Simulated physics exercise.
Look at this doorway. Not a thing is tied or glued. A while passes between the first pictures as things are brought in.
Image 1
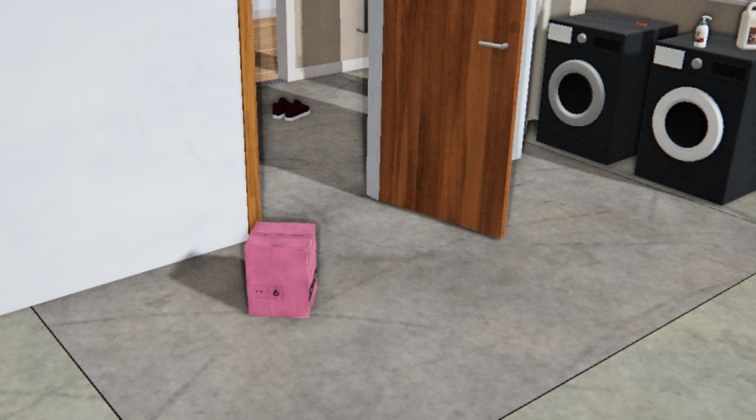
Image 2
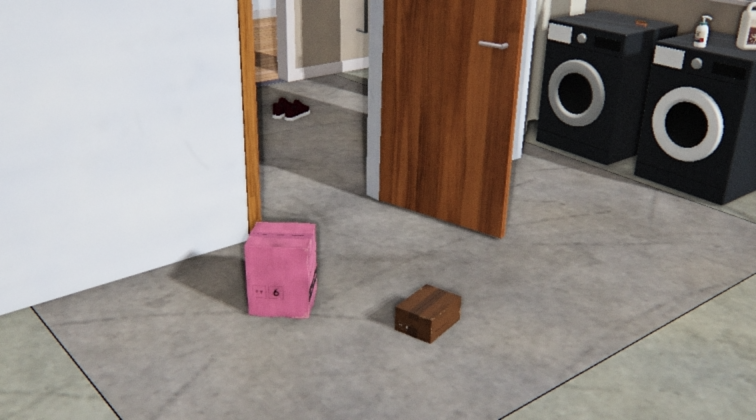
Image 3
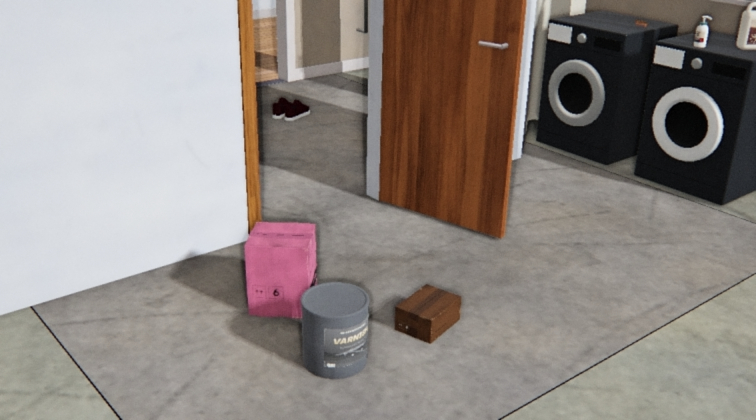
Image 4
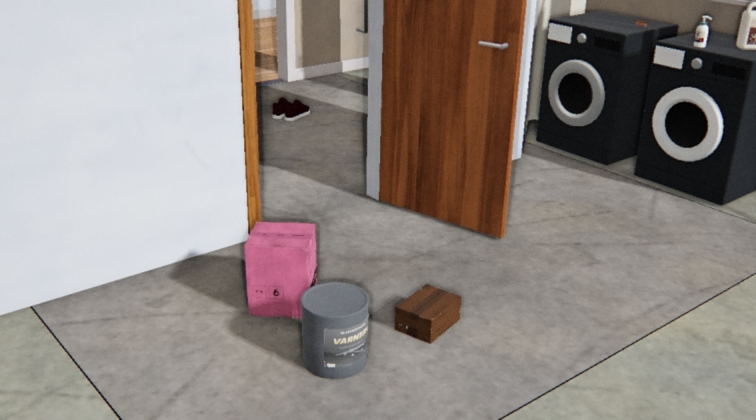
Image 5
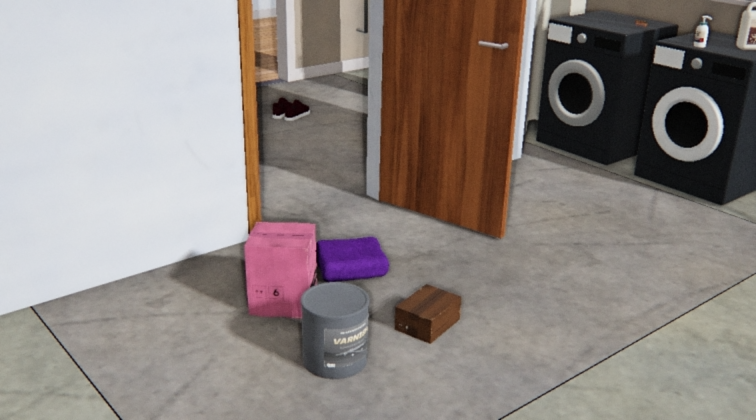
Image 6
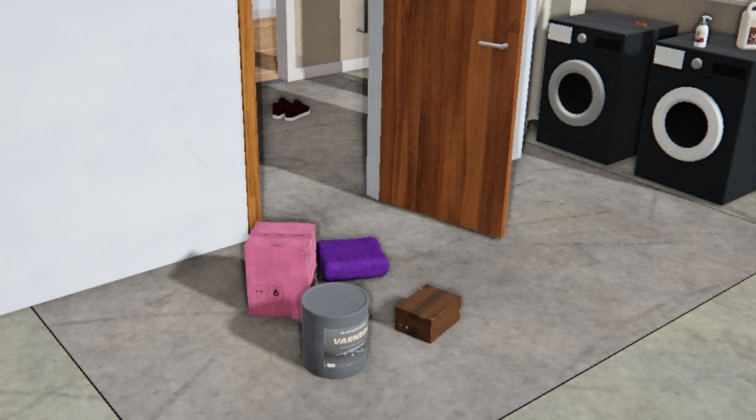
In the doorway, with the wooden door wide open and still, a pink box sat on the floor, then a brown parcel, a grey pail and a purple cushion appeared around it in turn.
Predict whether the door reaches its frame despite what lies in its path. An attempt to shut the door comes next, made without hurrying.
The door reaches the frame.
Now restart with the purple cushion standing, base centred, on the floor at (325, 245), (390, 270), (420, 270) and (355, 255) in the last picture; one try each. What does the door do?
First, it stops short; second, it closes; third, it shuts; fourth, it stops short.
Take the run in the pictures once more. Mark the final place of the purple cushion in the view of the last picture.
It winds up at roughly (268, 257).
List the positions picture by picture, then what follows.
In the first picture, door wide open and still.
In the second picture, door wide open and still; brown parcel (428, 313).
In the third picture, door wide open and still; pink box (282, 269); grey pail (335, 330).
In the fourth picture, door wide open and still; brown parcel (428, 313); pink box (282, 269).
In the fifth picture, door wide open and still; grey pail (335, 330); brown parcel (428, 313).
In the sixth picture, door wide open and still; purple cushion (351, 259); pink box (282, 269).
Then, 0.80 s on from there, open by 76°.
Then, 1.30 s on from there, open by 47°; purple cushion shifted a little near (335, 259).
Then, 1.60 s on from there, open by 32°; purple cushion shifted about its own width near (295, 258).
Then, 1.90 s on from there, open by 16°; purple cushion shifted about its own width near (271, 257).
In the end, open by 0°; moved from the start, purple cushion; the other 3 unmoved. At the end, from the last picture's camera, purple cushion near (268, 257).
